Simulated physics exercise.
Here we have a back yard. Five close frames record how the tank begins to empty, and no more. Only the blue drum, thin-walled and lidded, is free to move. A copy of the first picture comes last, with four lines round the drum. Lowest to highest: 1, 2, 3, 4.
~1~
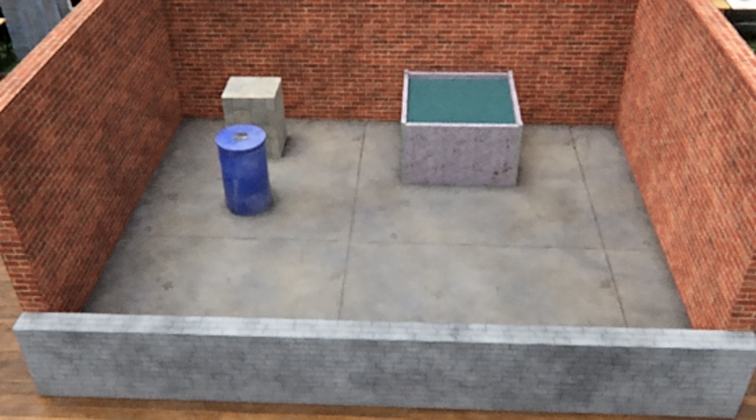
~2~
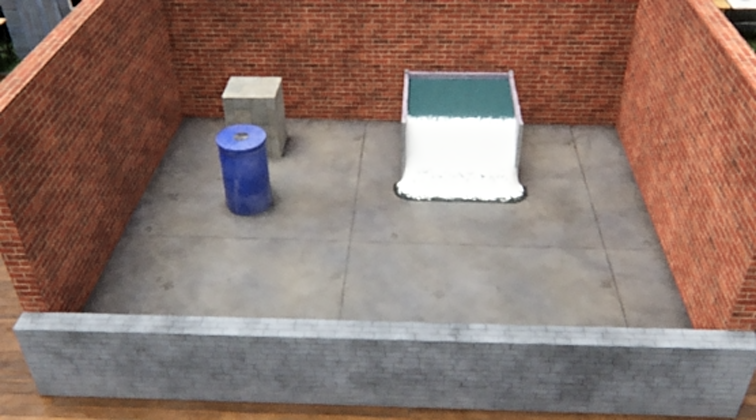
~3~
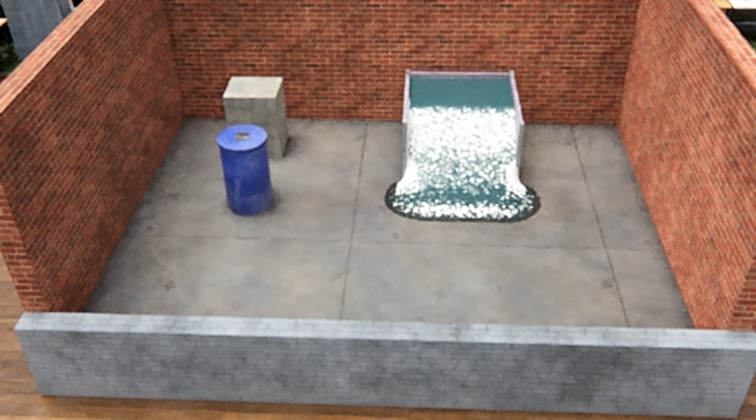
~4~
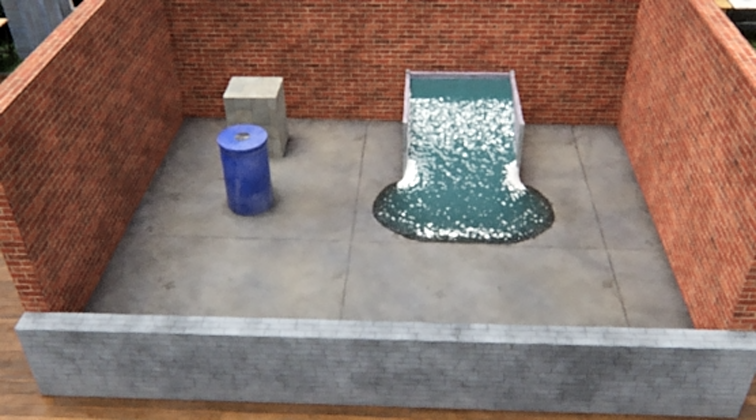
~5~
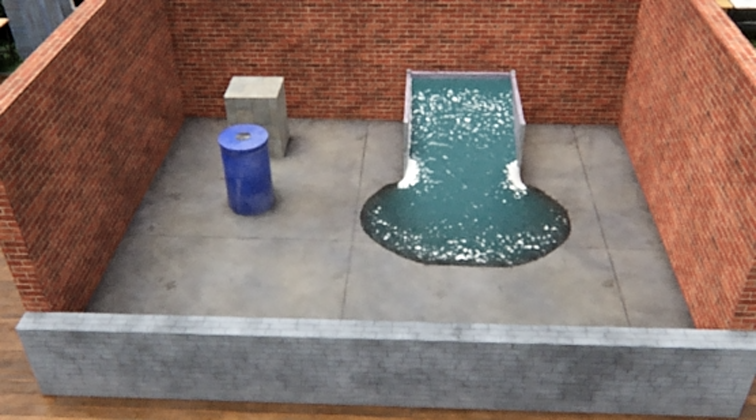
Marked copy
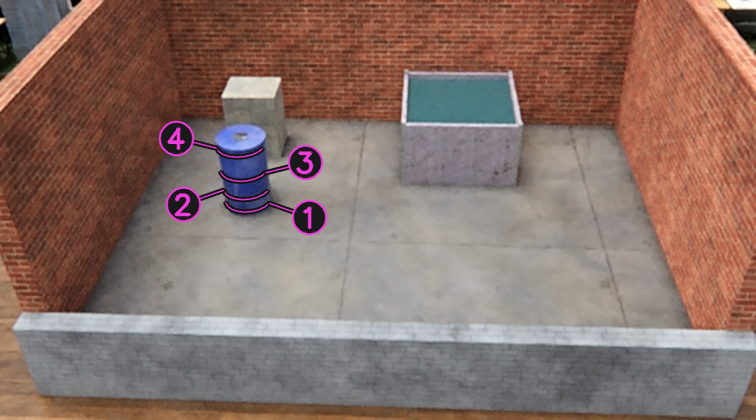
Walled back yard with water pouring from an open-fronted tank and spreading across the concrete floor, a blue drum standing still.
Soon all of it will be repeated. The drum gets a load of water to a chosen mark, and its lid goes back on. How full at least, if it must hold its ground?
Level 1.
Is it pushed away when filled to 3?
No, that is safe.
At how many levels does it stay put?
All of them.
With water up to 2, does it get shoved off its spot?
No, that is safe.
In magenta, 1 at (244, 212); 2 at (242, 199); 3 at (239, 181); 4 at (236, 157); from the bottom up 1, 2, 3, 4.
If 1 is chosen, it does not move.
If 2 is chosen, it does not move.
If 3 is chosen, it does not move.
If 4 is chosen, it does not move.
